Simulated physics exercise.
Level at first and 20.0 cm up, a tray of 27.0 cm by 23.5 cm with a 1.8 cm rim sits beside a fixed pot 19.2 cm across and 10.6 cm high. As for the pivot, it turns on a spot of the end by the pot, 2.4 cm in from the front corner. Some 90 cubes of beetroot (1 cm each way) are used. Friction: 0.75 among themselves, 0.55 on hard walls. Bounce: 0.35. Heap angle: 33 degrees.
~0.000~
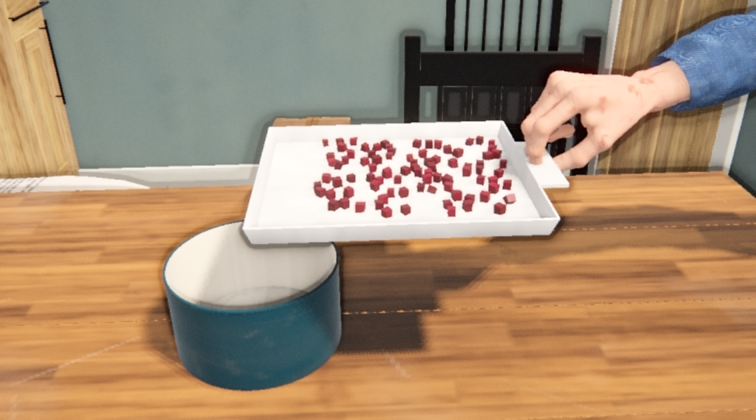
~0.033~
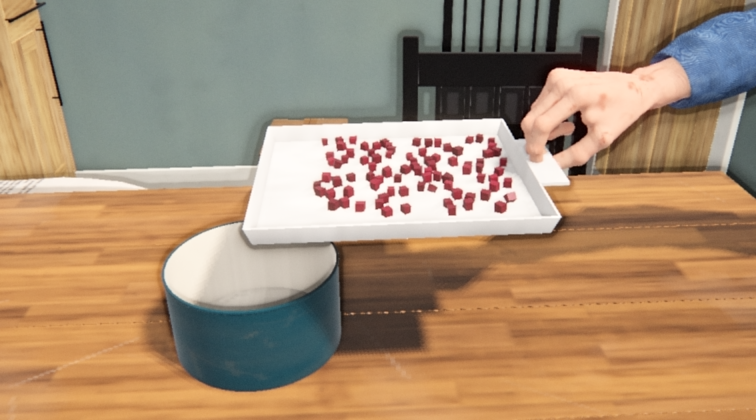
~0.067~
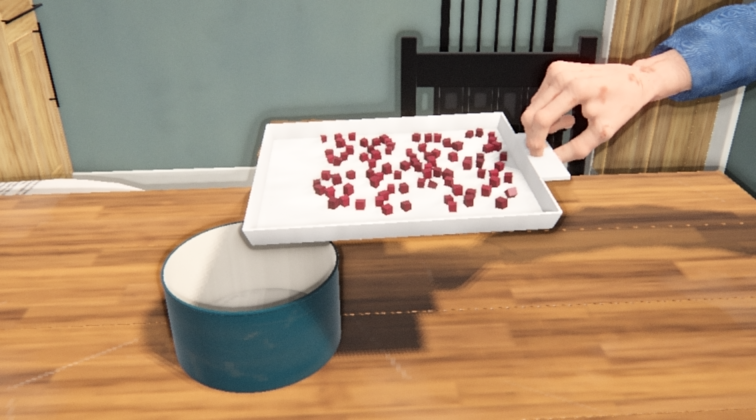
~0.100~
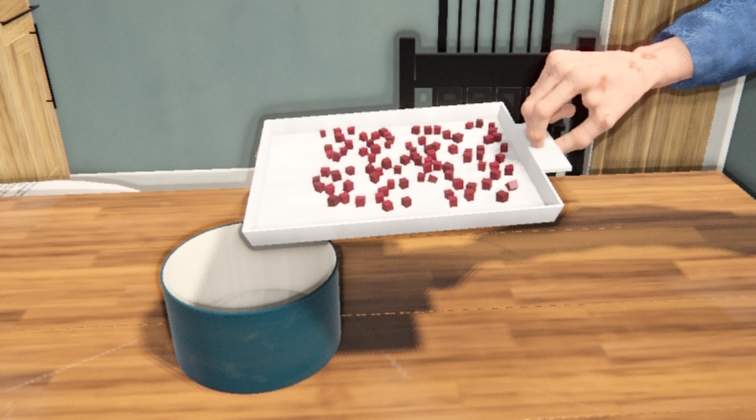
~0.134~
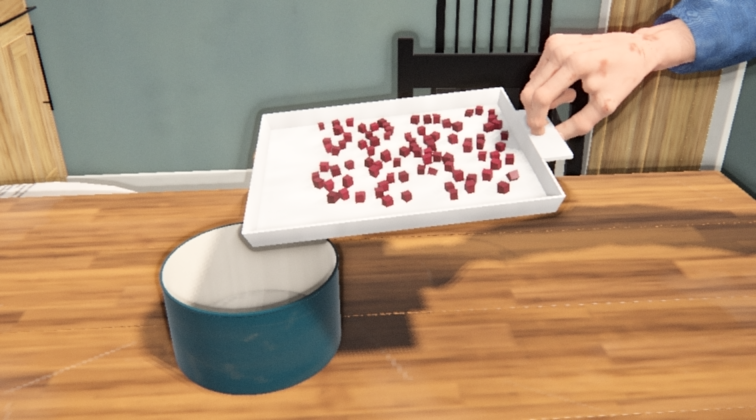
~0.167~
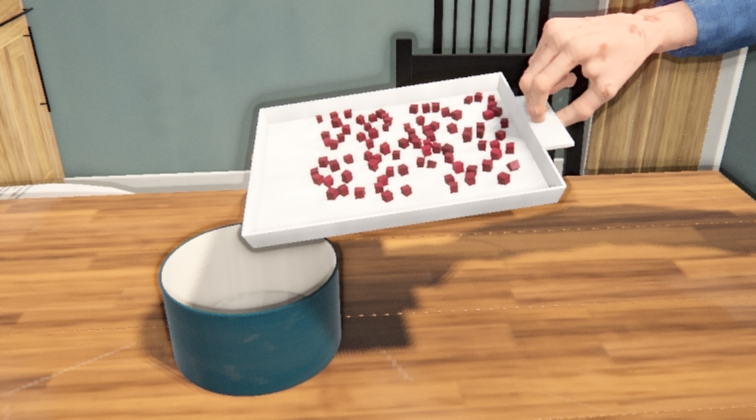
A white tray scattered with small dark red cubes, gripped at its right end by a hand in a blue sleeve, starts level and then tilts gently, its right end rising while the left stays low. Beneath its left end sits a teal pot with a pale inside, on a wooden table. Seen from slightly above, a dark chair stands against a grey-green wall behind.
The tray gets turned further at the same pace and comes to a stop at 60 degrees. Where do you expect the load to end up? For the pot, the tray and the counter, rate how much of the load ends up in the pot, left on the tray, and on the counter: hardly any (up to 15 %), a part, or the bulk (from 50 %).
Pot: Hardly any; left on the tray: A part; counter: The bulk.
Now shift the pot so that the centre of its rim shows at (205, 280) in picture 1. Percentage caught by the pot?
Roughly 5 per cent.
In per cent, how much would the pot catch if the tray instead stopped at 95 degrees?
Estimated share: About 0 %.
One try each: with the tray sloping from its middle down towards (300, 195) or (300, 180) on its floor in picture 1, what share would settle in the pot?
I'd put it at roughly 30 per cent for the first tilt and roughly 40 per cent for the second.
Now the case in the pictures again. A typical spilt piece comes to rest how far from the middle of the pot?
That comes to near 28 cm.
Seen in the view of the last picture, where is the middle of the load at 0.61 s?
My estimate is roughly (337, 106).
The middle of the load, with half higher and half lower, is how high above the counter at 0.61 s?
Around 30 cm up.
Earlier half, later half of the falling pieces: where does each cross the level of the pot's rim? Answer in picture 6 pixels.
Earlier half close to (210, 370), later half at (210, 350) in pixels.
Then, at 0.44 s, tilt 35 degrees; the tray holds 100 %, the pot 0 %.
After 0.61 s, tilt 51 degrees; the tray holds 100 %, the pot 0 %.
After 0.91 s, tilt 60 degrees; the tray holds 40 %, the pot 0 %.
In the end, at 2.4 s, pot 0 %, tray 30 %, counter 70 %.
